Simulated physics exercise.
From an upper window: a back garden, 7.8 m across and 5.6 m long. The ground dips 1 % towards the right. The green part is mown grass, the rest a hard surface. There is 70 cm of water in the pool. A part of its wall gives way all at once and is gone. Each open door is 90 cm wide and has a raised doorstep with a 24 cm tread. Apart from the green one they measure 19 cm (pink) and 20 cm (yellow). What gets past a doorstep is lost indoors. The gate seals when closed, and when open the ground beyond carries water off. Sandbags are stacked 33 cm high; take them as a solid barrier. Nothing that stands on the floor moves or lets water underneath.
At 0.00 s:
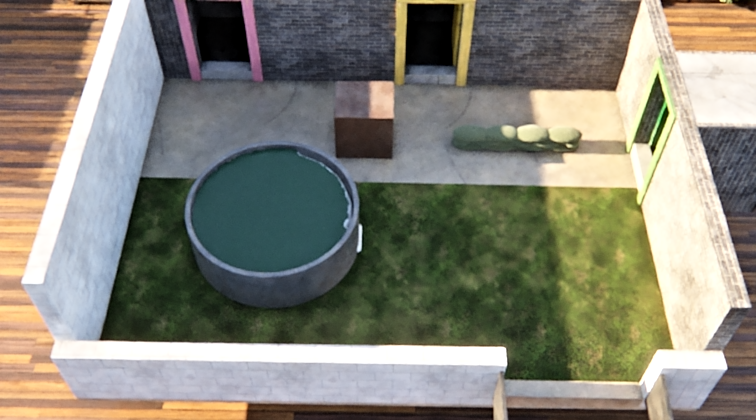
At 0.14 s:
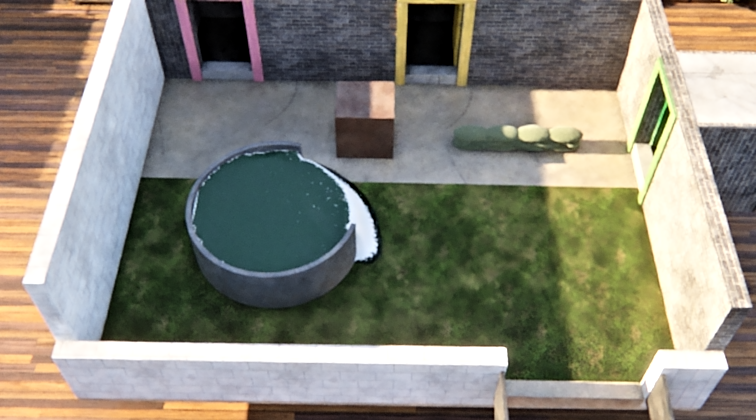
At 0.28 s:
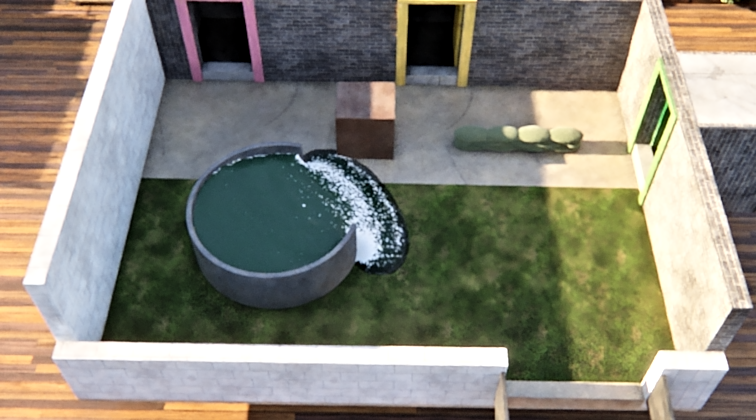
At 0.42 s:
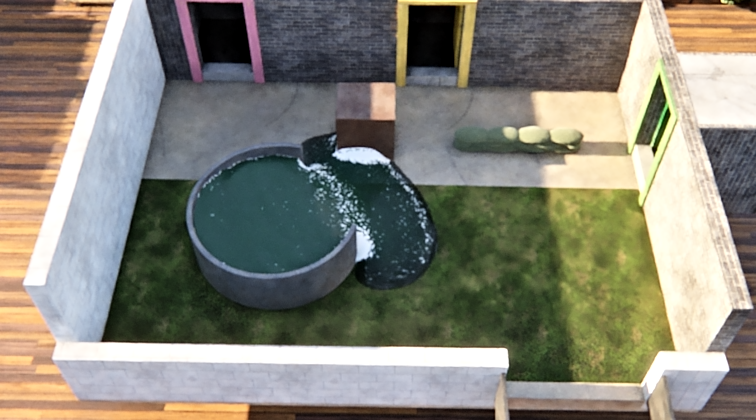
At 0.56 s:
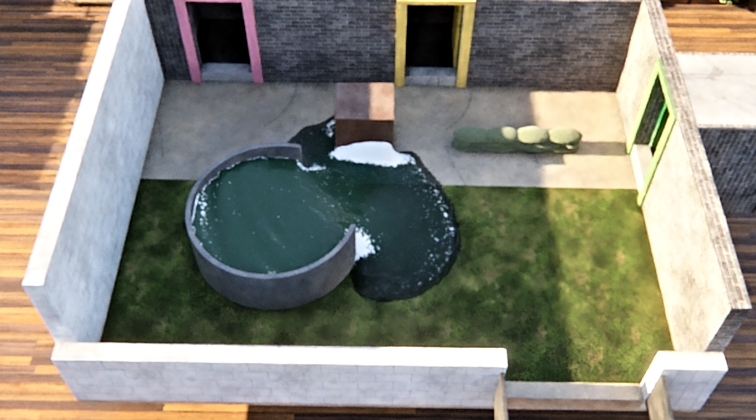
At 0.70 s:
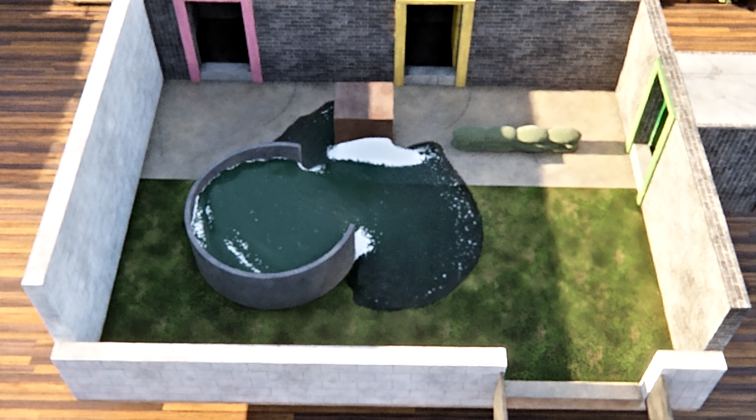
Dark green water pours from a round grey pool in a walled back garden of mown grass and paving, seen from high above by a still camera. Pink and yellow doorways stand at the back, a green one at the right, with a brown block and pale green sandbags on the paving. The pool's right side vanishes, and foaming water spreads over the grass, strikes the block and fans rightward.
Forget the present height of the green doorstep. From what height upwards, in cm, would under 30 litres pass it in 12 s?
It would have to be roughly 31 cm high.
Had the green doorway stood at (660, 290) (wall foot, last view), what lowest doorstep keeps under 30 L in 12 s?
Roughly 10.5 cm.
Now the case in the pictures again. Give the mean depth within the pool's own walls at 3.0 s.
About 20 cm.
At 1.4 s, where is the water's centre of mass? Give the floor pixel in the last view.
At about (342, 214).
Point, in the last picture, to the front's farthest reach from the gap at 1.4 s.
Around (572, 157).
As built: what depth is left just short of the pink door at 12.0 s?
About 4.5 cm.
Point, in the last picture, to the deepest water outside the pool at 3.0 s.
Around (632, 176).
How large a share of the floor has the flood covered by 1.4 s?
About 30 per cent.
After 1.4 s water covers 30 % of the floor, deepest (40 cm) near (360, 170); it has not reached the green door.
After 3.0 s water covers 65 % of the floor, deepest (37 cm) near (632, 176); 35 cm at the green door, 57 litres in over its 25 cm doorstep.
After 12.0 s water covers 90 % of the floor, deepest (10 cm) near (668, 335); 9 cm at the green door, 80 litres in over its 25 cm doorstep.
At the green door as built, the water arrived by 1.8 s and peaked near 39 cm at 2.2 s.
With a doorstep of 25.5 cm, 75 litres would have come in within the 12 s; with 34.5 cm, 14 litres. So under 30 litres takes about 31 cm.
